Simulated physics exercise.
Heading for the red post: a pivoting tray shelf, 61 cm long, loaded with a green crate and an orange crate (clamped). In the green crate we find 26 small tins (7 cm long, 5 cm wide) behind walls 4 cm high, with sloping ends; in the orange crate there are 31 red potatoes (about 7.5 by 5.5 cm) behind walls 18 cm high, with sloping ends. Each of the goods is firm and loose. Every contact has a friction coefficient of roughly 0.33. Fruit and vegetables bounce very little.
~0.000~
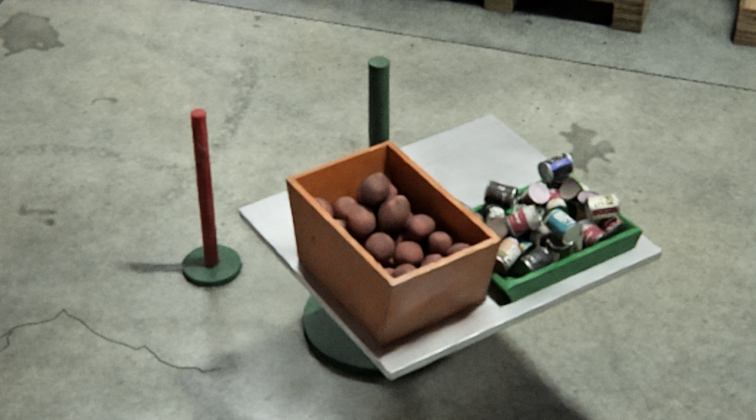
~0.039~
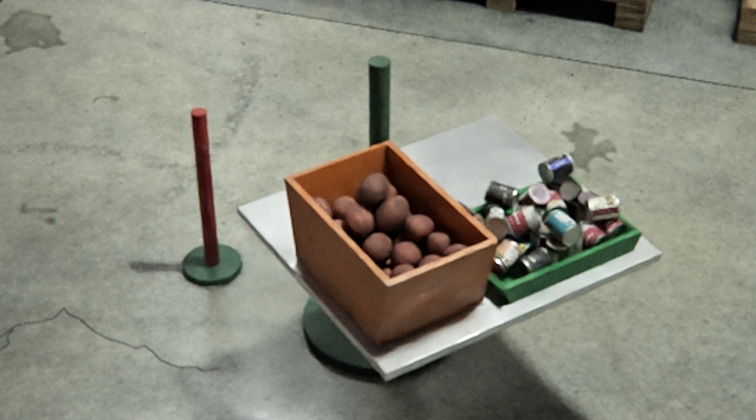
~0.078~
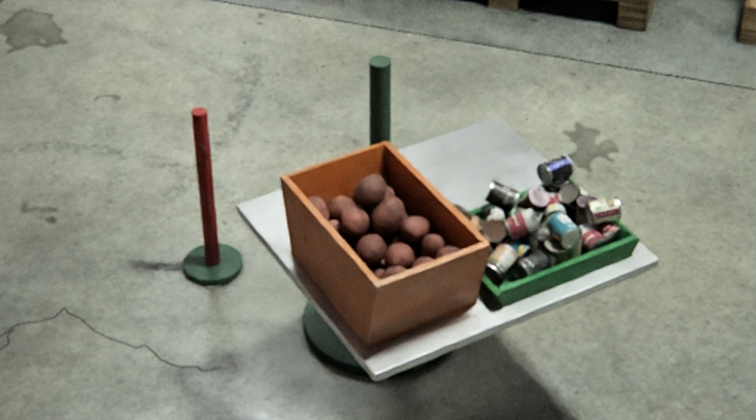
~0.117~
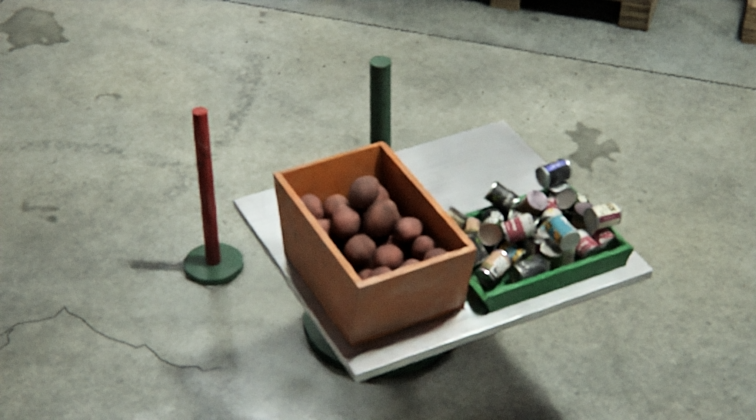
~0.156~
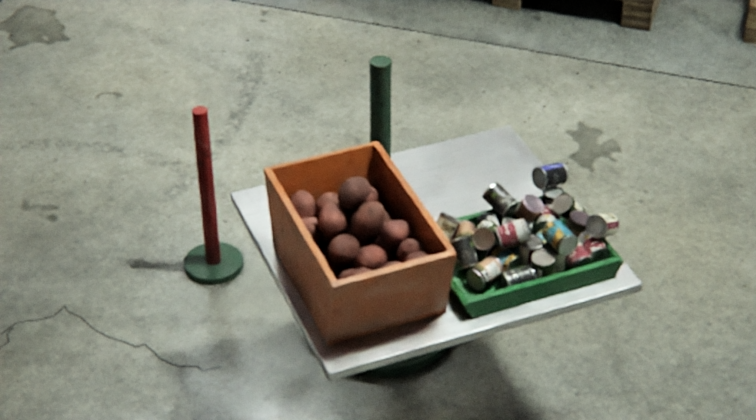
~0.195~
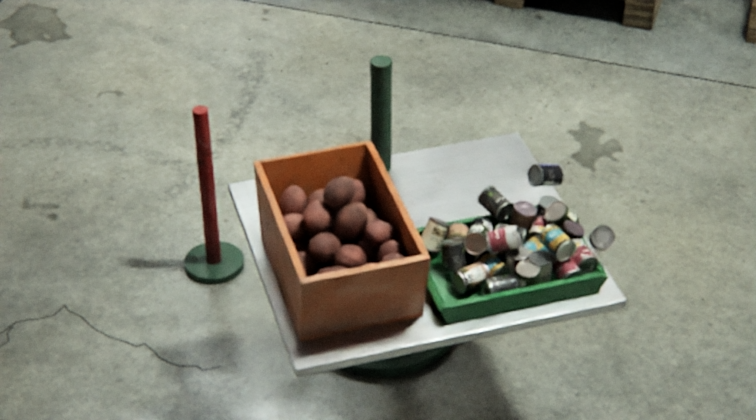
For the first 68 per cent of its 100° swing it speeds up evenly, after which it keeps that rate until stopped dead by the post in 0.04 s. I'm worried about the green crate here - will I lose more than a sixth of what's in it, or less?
You will lose more than a sixth.
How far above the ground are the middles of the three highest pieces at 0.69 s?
Mean height: Some 74 cm.
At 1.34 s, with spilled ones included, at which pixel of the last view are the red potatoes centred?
Near (218, 122).
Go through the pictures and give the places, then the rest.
In the first frame (places track the rim corner closest to us here), green crate (509, 285); orange crate (391, 280); 0° round; all still inside.
In the second frame, green crate (507, 287); orange crate (387, 281); 1° round.
In the third frame, green crate (500, 290); orange crate (376, 282); 2° round.
In the fourth frame, green crate (487, 295); orange crate (359, 282); 5° round.
In the fifth frame, green crate (469, 301); orange crate (334, 281); 10° round.
In the sixth frame, green crate (444, 306); orange crate (303, 278); 15° round; 2 out, the lowest tin at (602, 238).
After 0.49 s, end of the swing.
After 0.57 s, the green crate is down by 10 of 26 and the orange crate has all 31.
After 0.69 s, the green crate is down by 14 of 26 and the orange crate is down by 1 of 31.
After 0.91 s, the green crate is down by 16 of 26 and the orange crate is down by 1 of 31.
When it is over (at 1.34 s), the green crate is down by 16 of 26 and the orange crate is down by 1 of 31. Asked share, 16 of 26, 62 per cent.
